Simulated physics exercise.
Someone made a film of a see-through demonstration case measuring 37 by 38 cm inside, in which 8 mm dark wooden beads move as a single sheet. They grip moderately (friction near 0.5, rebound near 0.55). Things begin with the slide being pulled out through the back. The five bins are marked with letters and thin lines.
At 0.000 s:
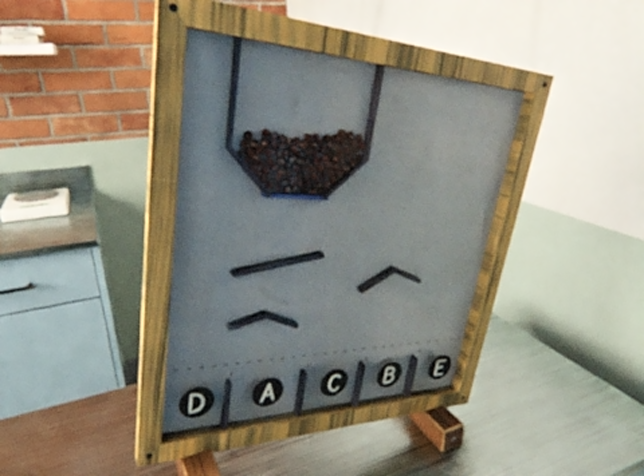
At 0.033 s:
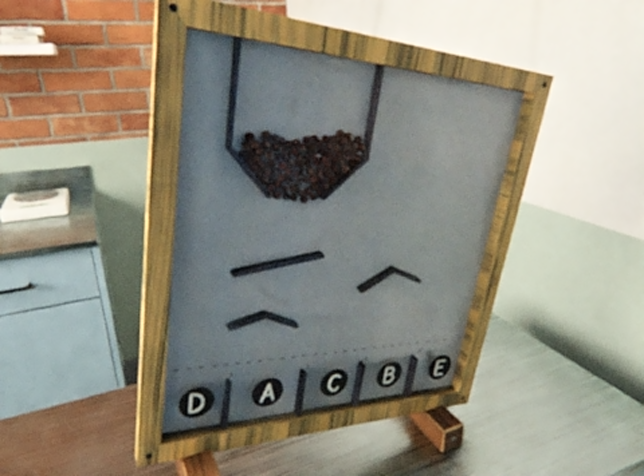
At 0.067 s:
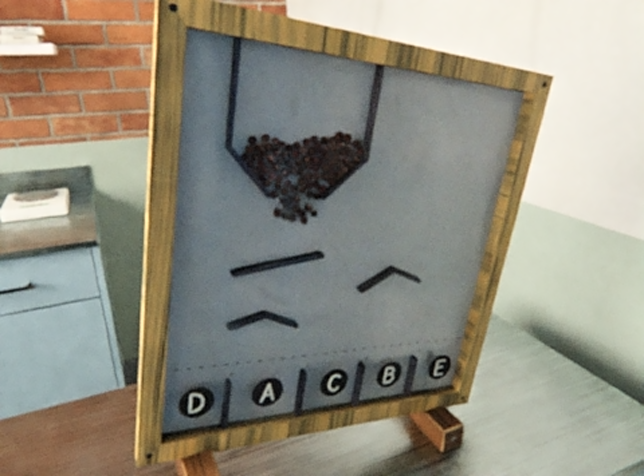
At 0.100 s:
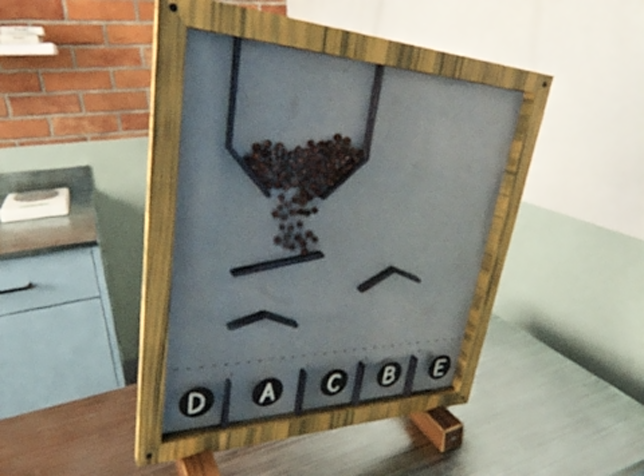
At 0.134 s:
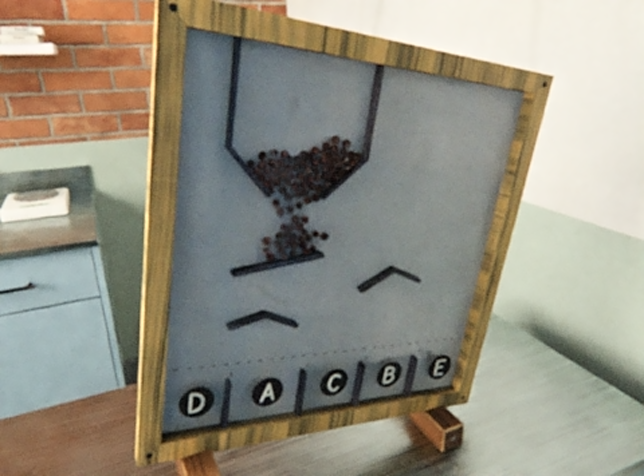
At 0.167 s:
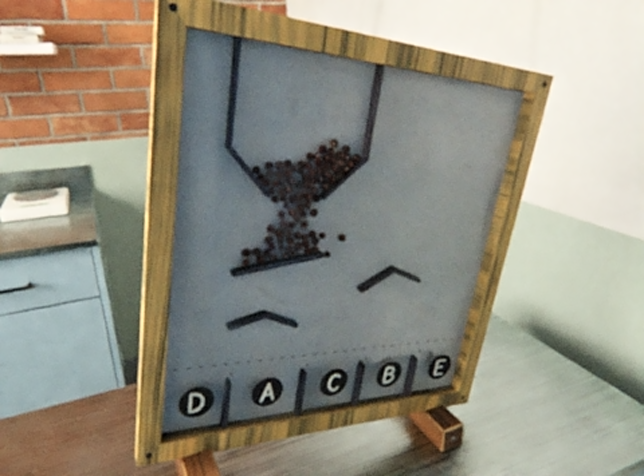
In a room with a brick wall at left and a pale wall at right, a tilted, wood-framed display case stands on a tabletop, seen from in front and slightly to one side. Dark brown beads fill a funnel above three dark ledges and a bottom row of lettered slots. The funnel's base opens and beads pour down, piling on the upper-left ledge, a few scattering rightward, while the view stays still.
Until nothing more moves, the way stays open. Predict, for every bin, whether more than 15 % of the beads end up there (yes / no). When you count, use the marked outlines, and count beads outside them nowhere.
A: No. B: No. C: Yes. D: Yes. E: No.
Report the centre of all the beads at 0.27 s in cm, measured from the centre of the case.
It sits around 7 cm to the left and around 4 cm up.
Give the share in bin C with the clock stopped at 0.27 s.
I'd guess near 0 in a hundred.
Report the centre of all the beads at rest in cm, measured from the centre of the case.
Left: About 9 cm; below: About 11 cm.
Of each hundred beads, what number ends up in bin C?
Around 35 percent.
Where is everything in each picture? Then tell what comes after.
The first picture shows tilted 10° clockwise; about 90 beads; load centre (301, 161); A (268, 392), B (390, 375), C (334, 383), D (197, 402), E (440, 367); slide (264, 194) to (325, 197).
The second picture shows load centre (300, 165); 3 out, leading bead (304, 200).
The third picture shows load centre (302, 172); 12 out, leading bead (304, 221).
The fourth picture shows load centre (302, 184); 24 out, leading bead (305, 252).
The fifth picture shows load centre (304, 192); 32 out, leading bead (285, 257).
The sixth picture shows load centre (299, 197); 45 out, leading bead (328, 254); wall ends (228, 382), (303, 372), (362, 365), (414, 358), (360, 289) to (417, 280), (233, 273) to (320, 254).
After 0.27 s, nothing in the marked areas.
After 0.39 s, D 5 %.
After 0.62 s, C 15 %, D 30 %.
All still by 1.6 s, A 0 %, B 0 %, C 35 %, D 35 %, E 0 %, elsewhere 30 %.
